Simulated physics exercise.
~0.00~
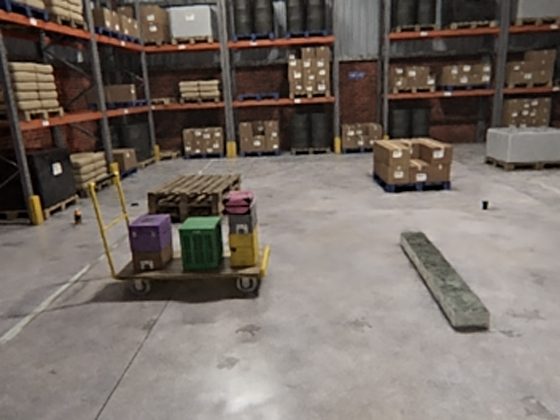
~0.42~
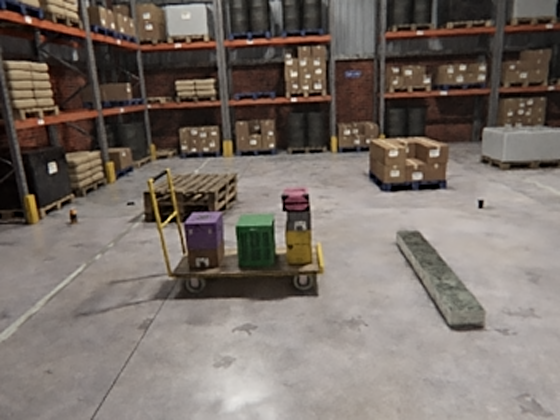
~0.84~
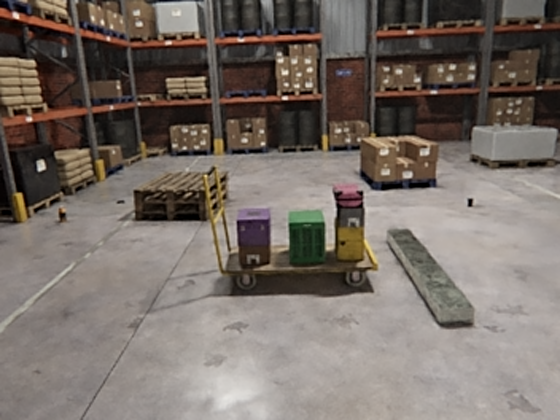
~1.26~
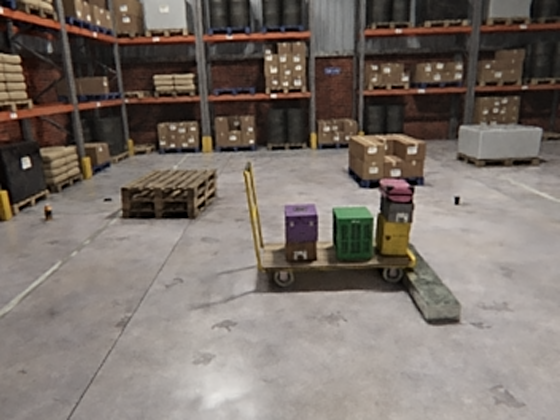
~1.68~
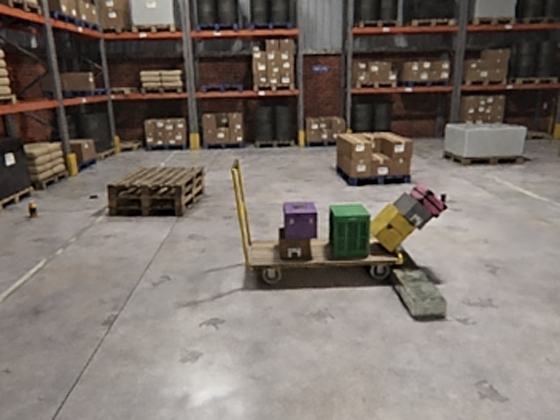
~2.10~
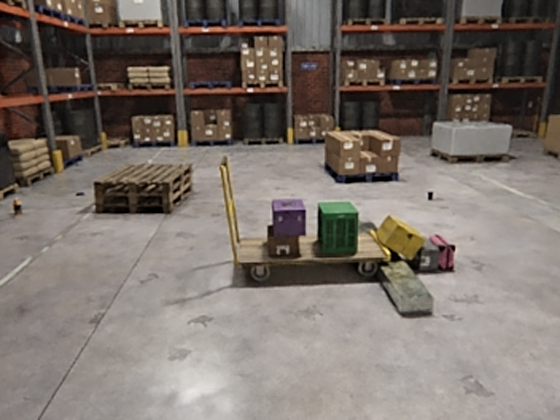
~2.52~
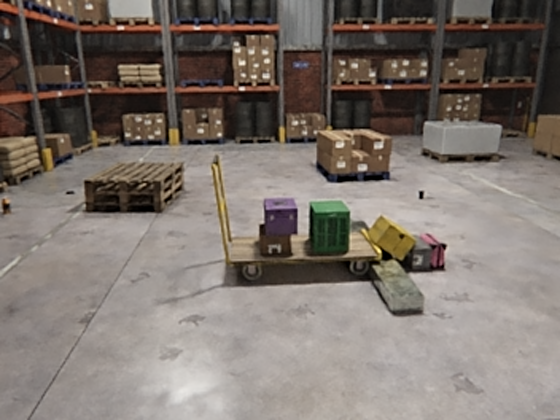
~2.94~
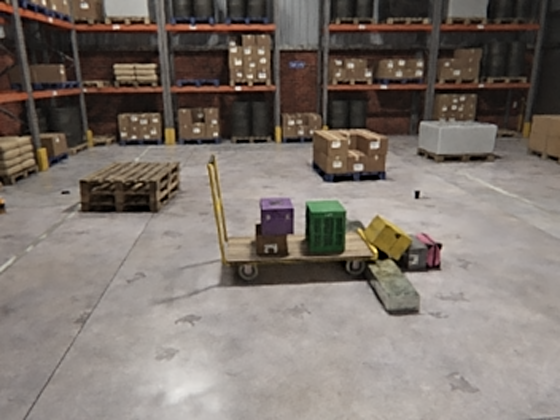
Platform trolley rolling right across a warehouse floor, stopping at a beam, its yellow, grey and pink front stack toppling off.
